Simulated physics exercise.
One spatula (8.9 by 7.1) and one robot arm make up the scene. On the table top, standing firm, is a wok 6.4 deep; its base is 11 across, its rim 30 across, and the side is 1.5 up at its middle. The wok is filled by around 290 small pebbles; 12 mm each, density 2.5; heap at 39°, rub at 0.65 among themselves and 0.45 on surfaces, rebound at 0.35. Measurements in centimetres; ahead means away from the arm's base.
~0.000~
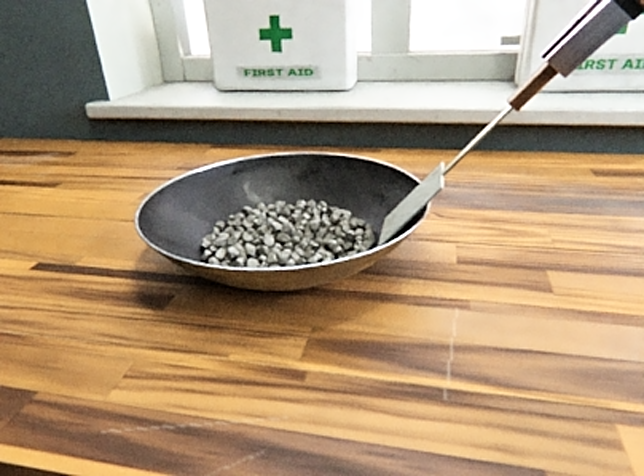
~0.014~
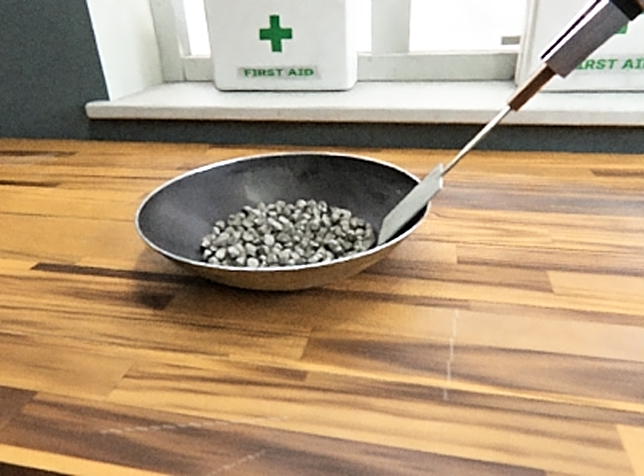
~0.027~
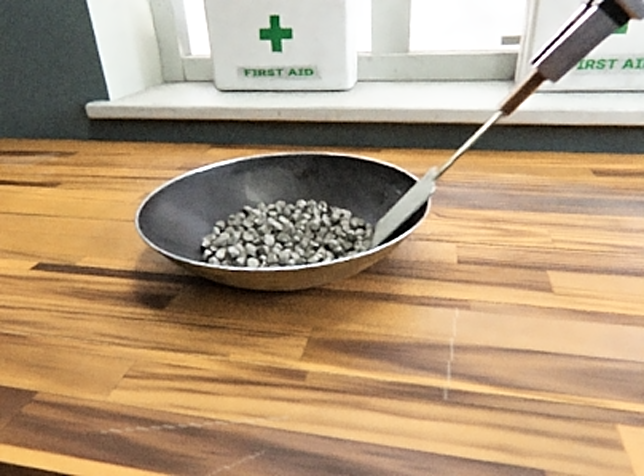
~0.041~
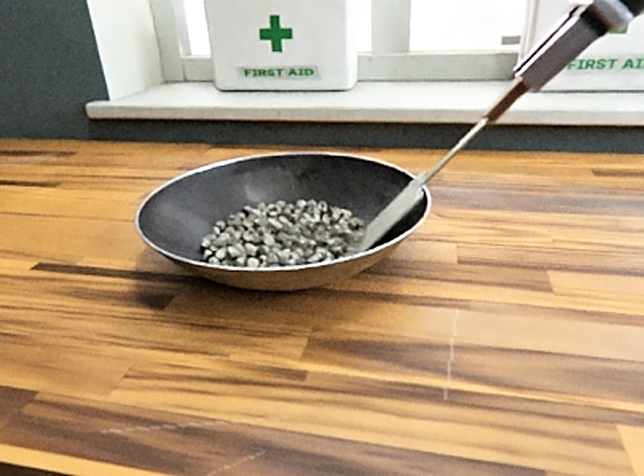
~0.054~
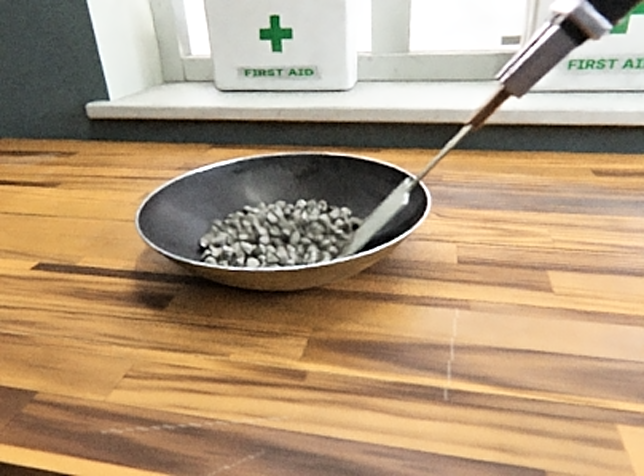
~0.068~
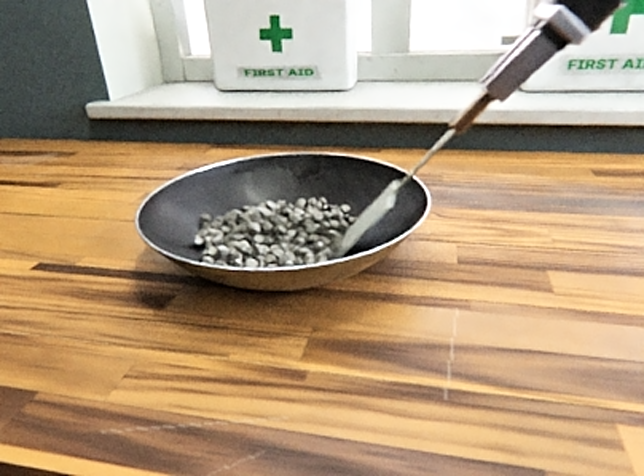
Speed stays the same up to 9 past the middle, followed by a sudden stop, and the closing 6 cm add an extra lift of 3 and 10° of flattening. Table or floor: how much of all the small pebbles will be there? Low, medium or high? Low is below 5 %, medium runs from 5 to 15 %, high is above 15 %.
The share is medium, from 5 to 15 %.
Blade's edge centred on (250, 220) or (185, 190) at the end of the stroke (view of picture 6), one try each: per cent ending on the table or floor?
The two tries give near 0 and near 30 in a hundred.
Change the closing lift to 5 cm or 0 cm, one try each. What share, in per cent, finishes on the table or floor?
Roughly 10 % and then 10 %.
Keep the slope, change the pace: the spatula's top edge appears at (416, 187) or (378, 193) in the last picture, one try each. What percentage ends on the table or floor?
About 0 and 20 per cent.
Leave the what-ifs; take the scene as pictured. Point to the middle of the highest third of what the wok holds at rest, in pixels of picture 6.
It is centred near (206, 218) in the last view.
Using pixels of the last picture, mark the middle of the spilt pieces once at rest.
My best guess is near (100, 232).
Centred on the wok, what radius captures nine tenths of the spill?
I reckon it's some 30 centimetres.
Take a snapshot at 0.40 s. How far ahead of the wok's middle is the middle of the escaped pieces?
About 20 cm.
After 0.12 s, sloping 50°, highest piece 6 above the table; 286 in the wok.
After 0.17 s, sloping 47°, highest piece 7 above the table; 286 in the wok.
After 0.40 s, sloping 40°, highest piece 15 above the table; 257 in the wok, 14 on the table or floor, 15 on the blade or in flight.
After 1.45 s, sloping 40°, highest piece 6 above the table; 257 in the wok, 29 on the table or floor.
At rest, 257 in the wok, 29 on the table or floor. That is 10 % on the table or floor.
